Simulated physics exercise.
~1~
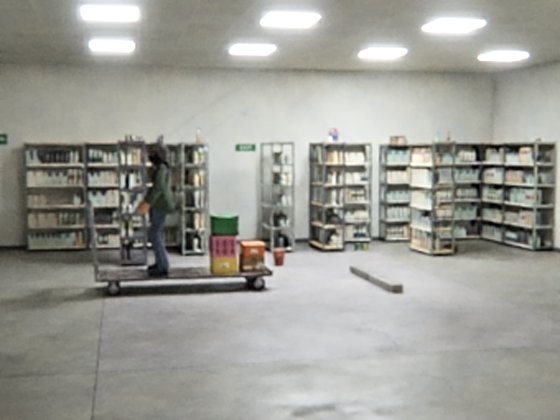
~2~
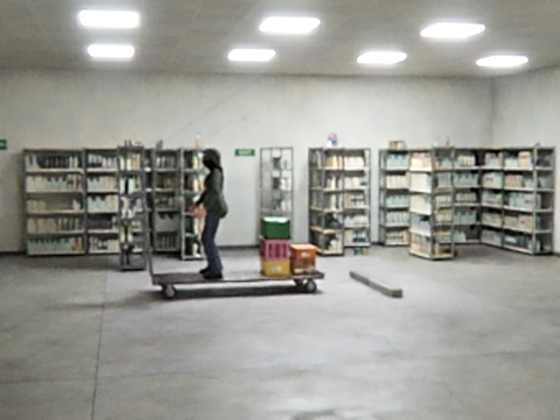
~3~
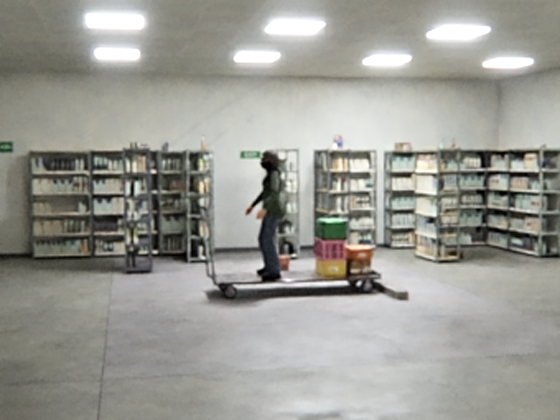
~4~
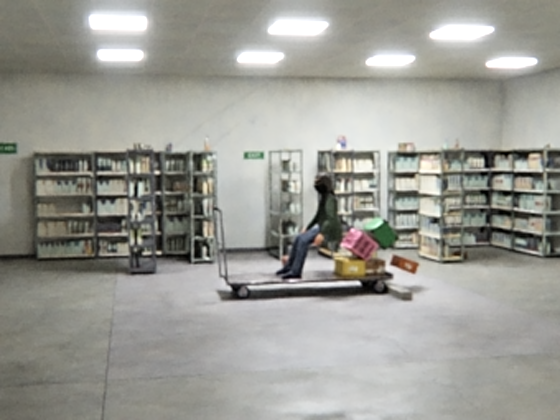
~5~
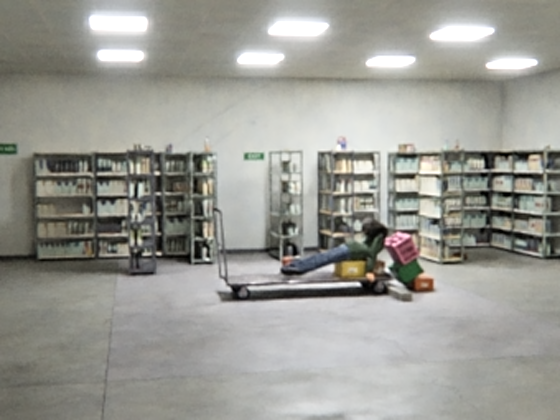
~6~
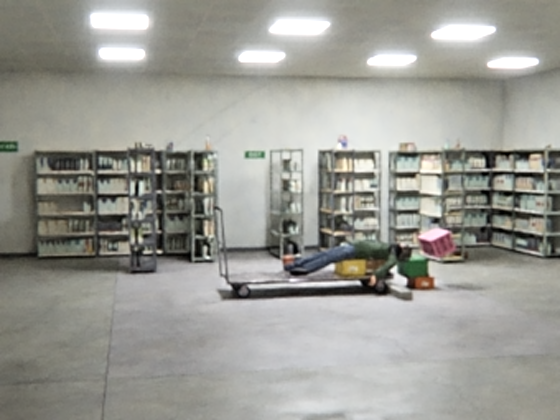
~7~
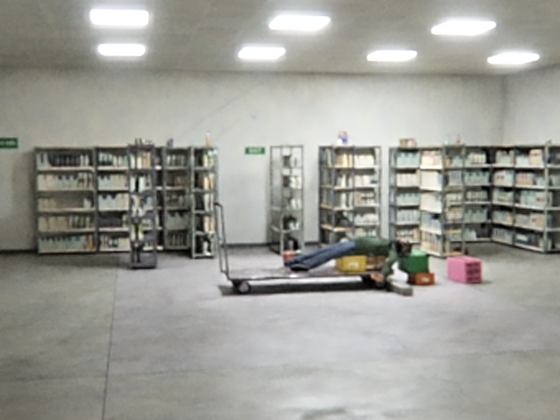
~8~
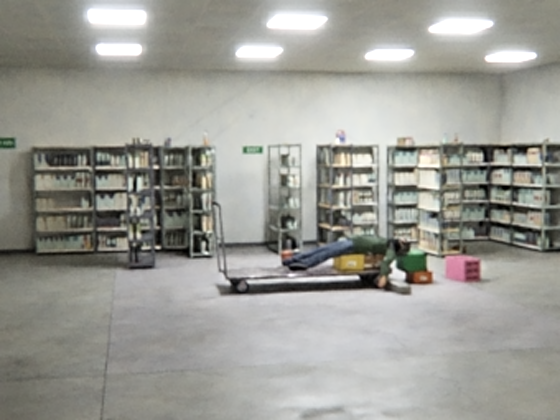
A person in a dark top and jeans stands on a long platform trolley rolling rightward across a grey concrete storeroom, seen side-on from a slightly swaying distance. Laden shelves line the back wall beneath bright ceiling panels, and pink, green, orange and yellow boxes sit at the trolley's front. The trolley reaches a low kerb on the floor and stops dead. The boxes slide and tumble forward while the person drops and pitches limply after them. The green, orange and pink ones settle on the floor beyond, while the yellow stays aboard beneath the sprawled person, whose hips remain over the deck.
